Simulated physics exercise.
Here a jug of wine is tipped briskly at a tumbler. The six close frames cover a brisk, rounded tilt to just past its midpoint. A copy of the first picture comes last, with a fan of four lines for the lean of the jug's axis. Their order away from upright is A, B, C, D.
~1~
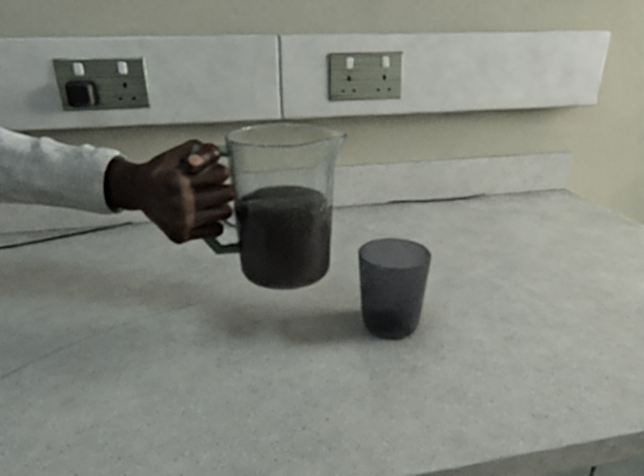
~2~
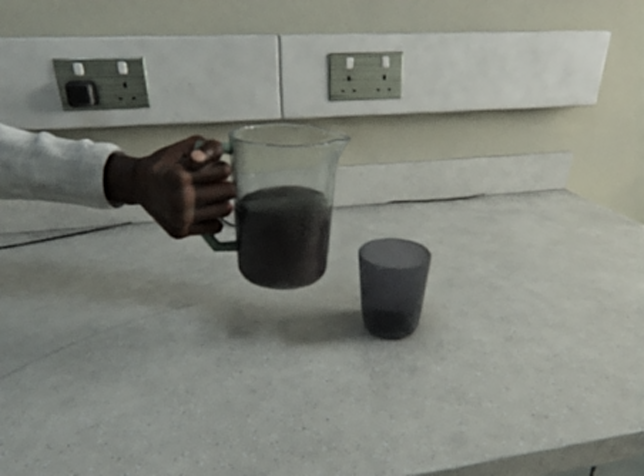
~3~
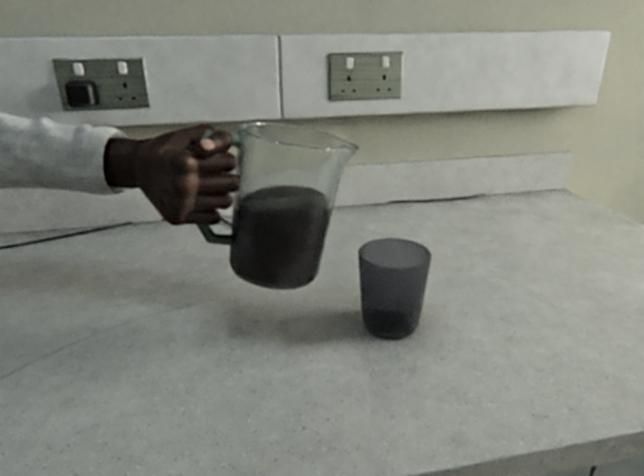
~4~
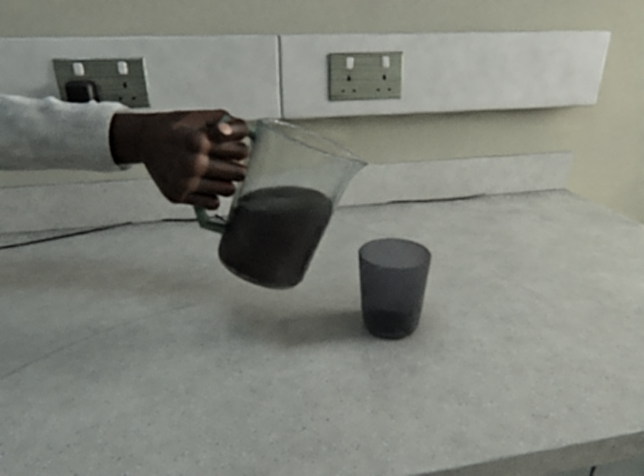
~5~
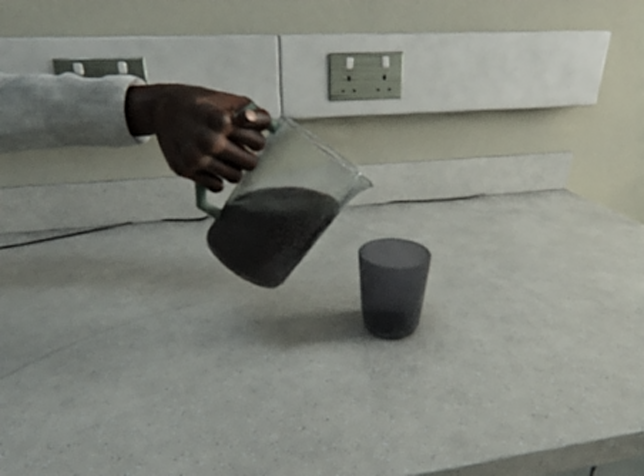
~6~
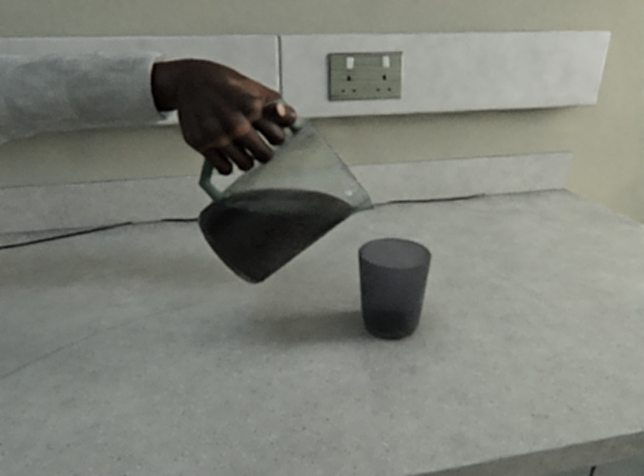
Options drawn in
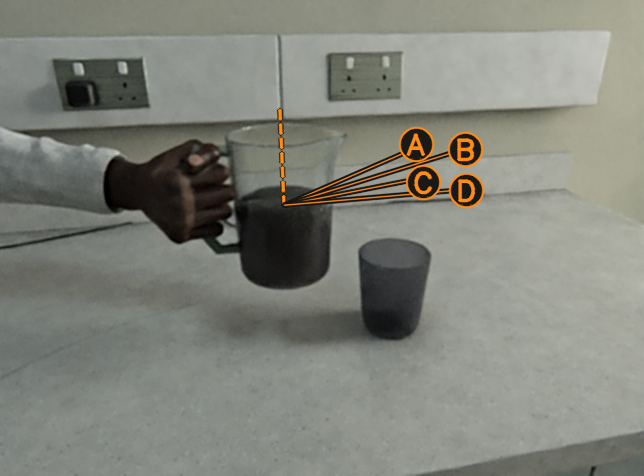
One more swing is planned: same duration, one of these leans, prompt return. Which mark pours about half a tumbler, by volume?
A works best here.
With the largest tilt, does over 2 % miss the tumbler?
Yes, it does.
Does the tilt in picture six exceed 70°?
No, it does not.
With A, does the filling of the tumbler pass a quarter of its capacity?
Yes.
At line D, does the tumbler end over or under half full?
Over half.
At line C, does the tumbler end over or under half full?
Over.
In orange, A at (401, 154); B at (449, 153); C at (406, 181); D at (449, 190).
With A, the tumbler ends with about 47 % of what it can hold.
With B, the tumbler ends with about 72 % of what it can hold.
With C, the tumbler ends with about 84 % of what it can hold; 8 % of the wine is spilt.
With D, the tumbler ends with about 92 % of what it can hold; 18 % of the wine is spilt.
